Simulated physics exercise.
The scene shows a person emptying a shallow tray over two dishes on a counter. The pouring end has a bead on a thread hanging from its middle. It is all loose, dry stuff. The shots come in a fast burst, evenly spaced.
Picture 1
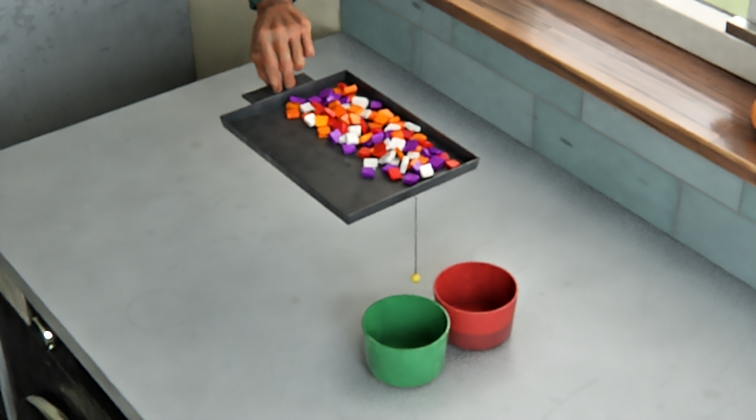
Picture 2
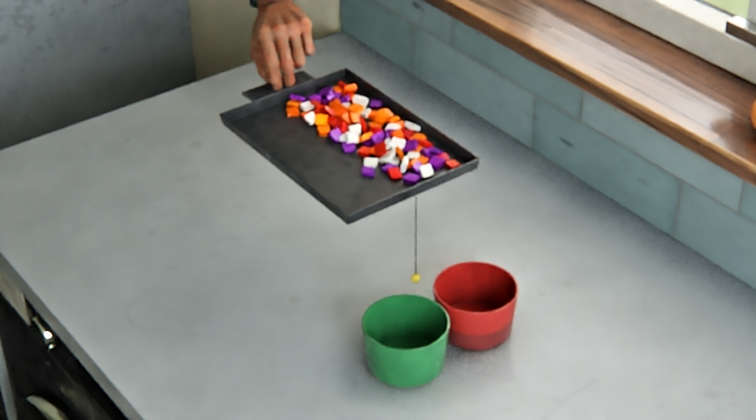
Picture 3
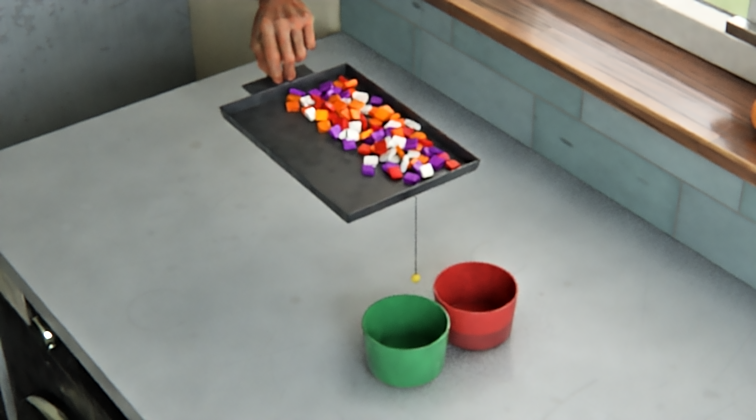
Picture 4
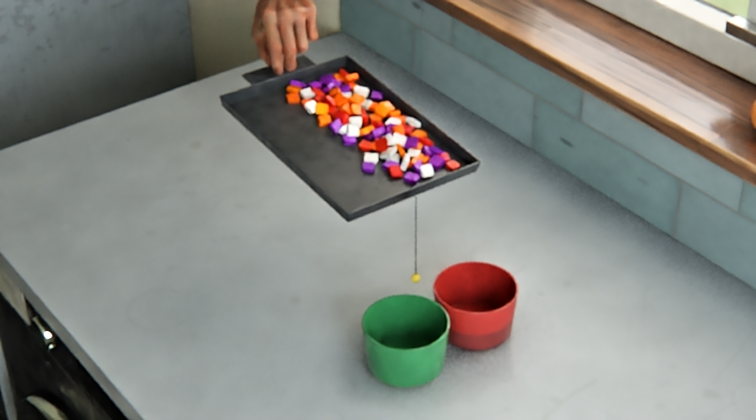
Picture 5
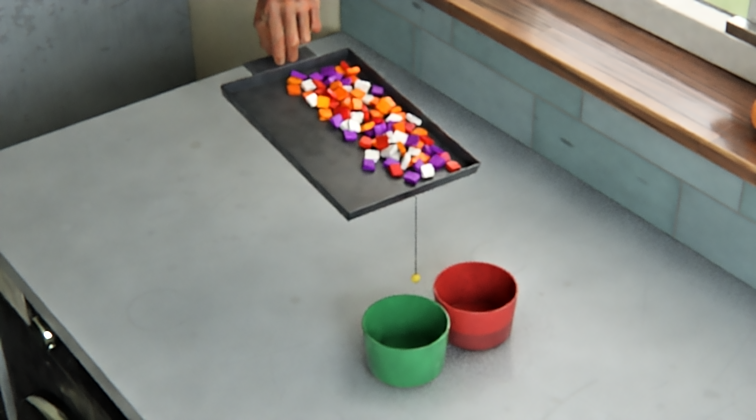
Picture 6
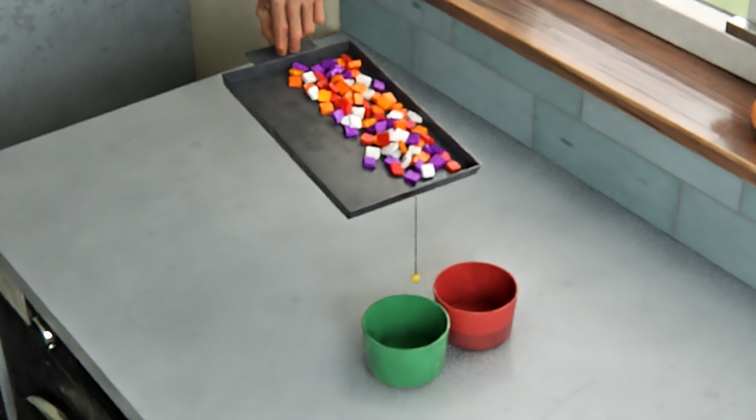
On a grey kitchen counter, a hand holds a dark shallow tray of orange, purple, red and white tiles above a green dish and a red dish, then slowly raises the handle end slightly as the dishes stay still.
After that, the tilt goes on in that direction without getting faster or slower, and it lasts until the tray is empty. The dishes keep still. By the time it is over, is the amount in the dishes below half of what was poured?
Most of the load will land in the dishes.
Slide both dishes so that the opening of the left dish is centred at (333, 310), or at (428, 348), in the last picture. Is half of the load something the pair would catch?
Place 1: Lower than half; place 2: Lower than half.
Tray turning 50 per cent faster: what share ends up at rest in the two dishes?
About 70 %.
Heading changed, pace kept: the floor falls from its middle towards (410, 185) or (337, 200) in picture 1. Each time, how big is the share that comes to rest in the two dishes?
The first try yields 80 percent and the second 30 percent.
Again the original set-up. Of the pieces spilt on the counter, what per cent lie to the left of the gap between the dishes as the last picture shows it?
I'd put it at around 10 per cent.
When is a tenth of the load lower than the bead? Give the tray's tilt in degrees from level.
About 75° of tilt.
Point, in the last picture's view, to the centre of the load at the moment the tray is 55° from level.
Roughly at (435, 140).
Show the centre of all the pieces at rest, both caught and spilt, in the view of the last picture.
Close to (479, 311).
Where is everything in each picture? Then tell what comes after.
In the first frame, corners of the pouring end at (347, 214) and (477, 158), level; middle of the load at (363, 126), mosaic tiles; left dish at (432, 361); right dish at (502, 324); bead on its thread at (416, 278).
In the second frame, corners of the pouring end at (348, 213) and (477, 158), level; middle of the load at (363, 125).
In the third frame, corners of the pouring end at (348, 212) and (477, 159), tipped barely, lowest at the right corner; middle of the load at (364, 122).
In the fourth frame, corners of the pouring end at (349, 211) and (477, 161), tipped a little, lowest at the right corner; middle of the load at (364, 118).
In the fifth frame, corners of the pouring end at (350, 210) and (478, 162), tipped a little, lowest at the right corner; middle of the load at (365, 113).
In the sixth frame, corners of the pouring end at (351, 209) and (478, 164), tipped a little, lowest at the right corner; middle of the load at (367, 109); left dish at (432, 361); right dish at (502, 324).
Soon, tray tipped steeply; nearly all on the tray; a stray few in the air.
A while on, tray tipped right over; about a quarter on the tray; about a third in the right dish; a small part outside both; about a quarter in the air.
Towards the end, tray tipped past a quarter turn; about two thirds in the right dish; about a quarter outside both.
Finally, tray tipped past a quarter turn; none in the left dish; about two thirds in the right dish; about a quarter outside both.
